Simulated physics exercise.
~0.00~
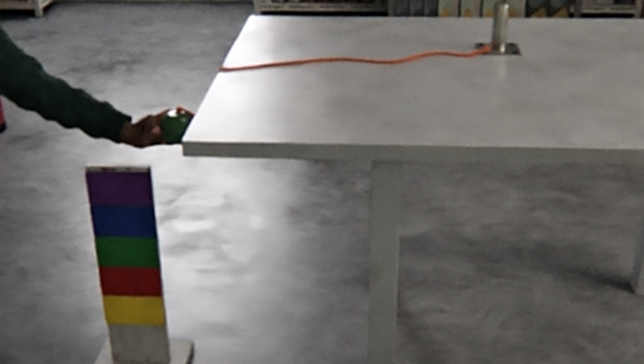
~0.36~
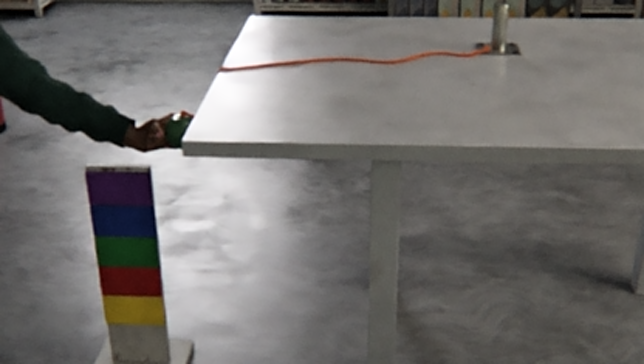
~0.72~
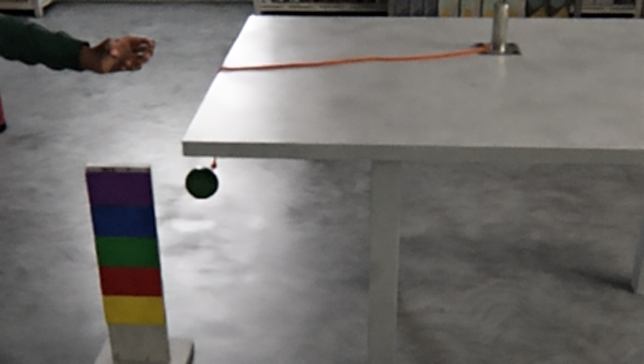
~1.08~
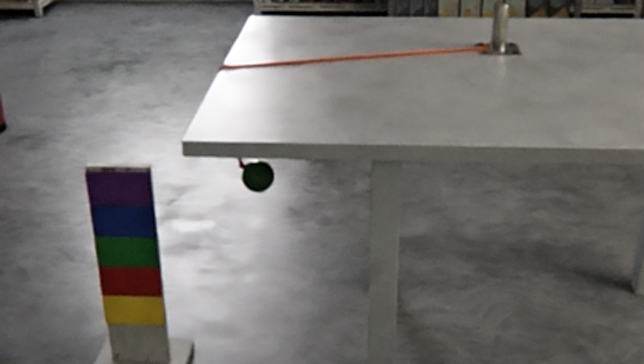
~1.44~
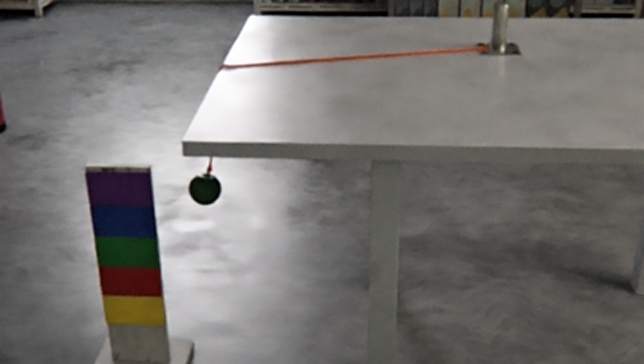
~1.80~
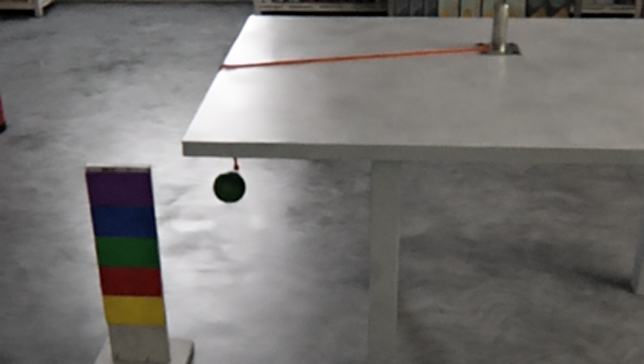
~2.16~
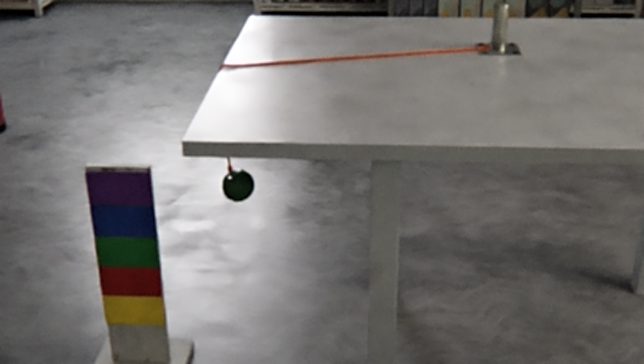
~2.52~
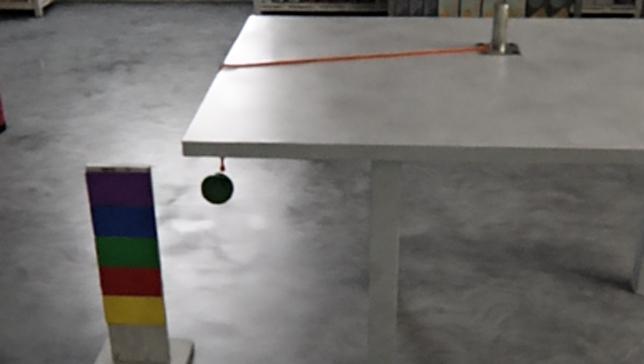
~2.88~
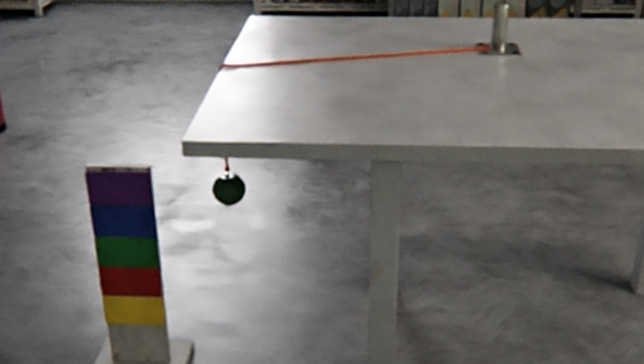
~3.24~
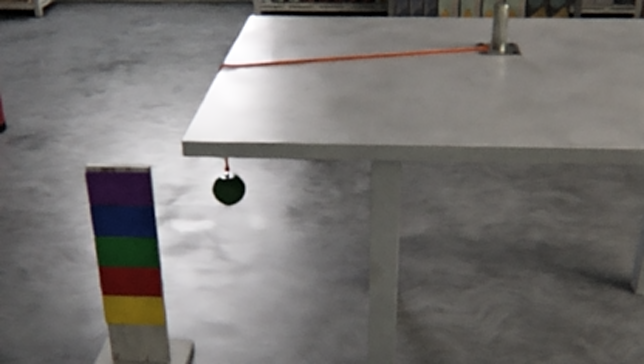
On a smooth grey floor stands a pale table with a bolted metal post, an orange-red cord running from it to the table's edge, and a stand at left banded purple, blue, green, red and yellow. A hand in a dark green sleeve holds a small green apple at the table's left corner. The fingers open, the apple drops to hang below the edge, and the hand draws back out of view. The apple swings right, then back left, its swaying growing smaller. Finally it hangs still on the taut cord, its middle level with the purple band.
